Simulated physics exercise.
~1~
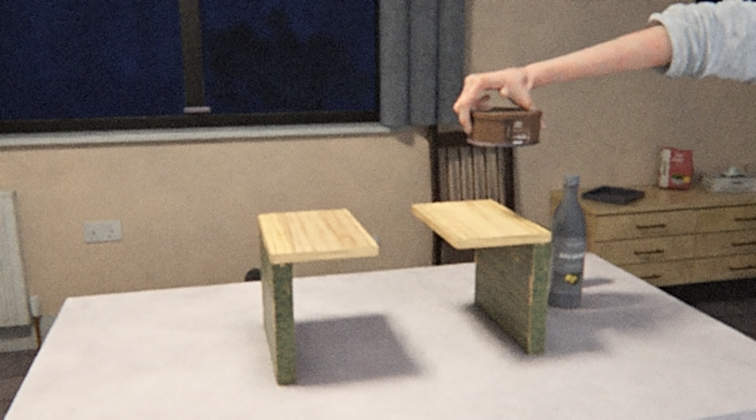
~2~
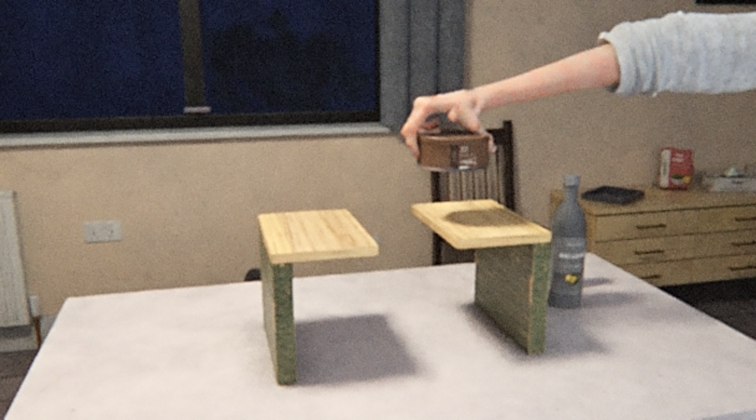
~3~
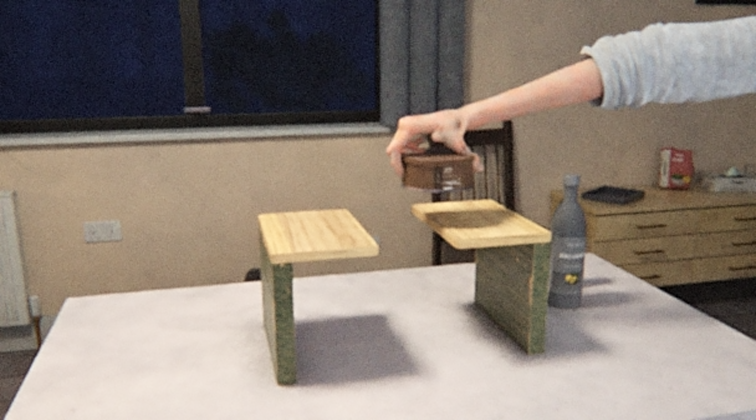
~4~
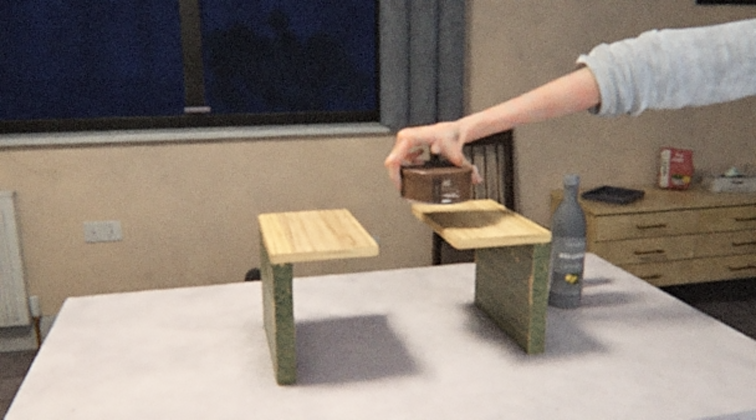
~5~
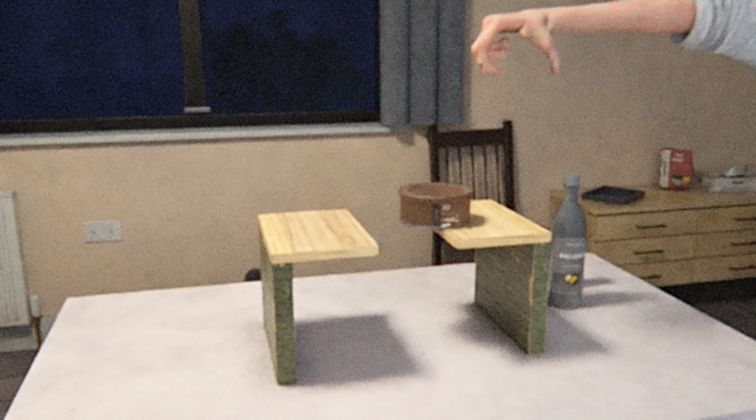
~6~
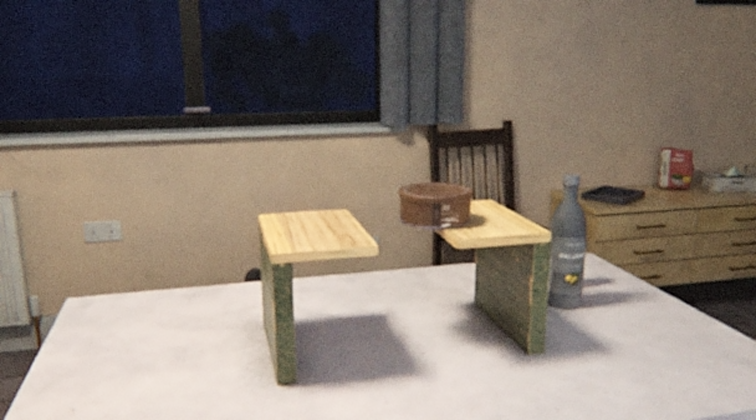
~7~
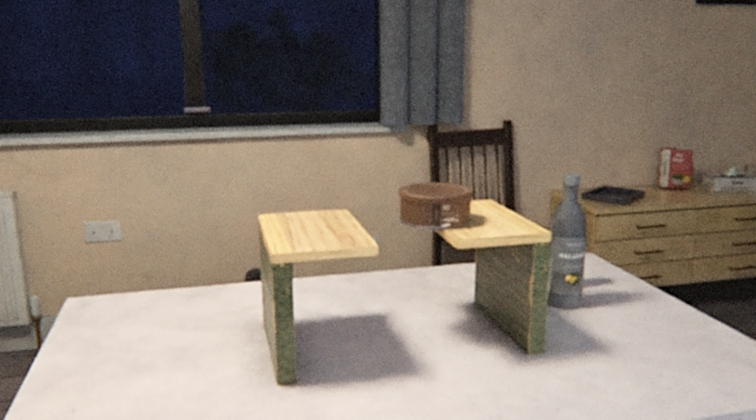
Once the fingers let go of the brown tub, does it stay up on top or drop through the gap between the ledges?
It stays up on top, resting at the inner edge of the right ledge and jutting out over the gap.
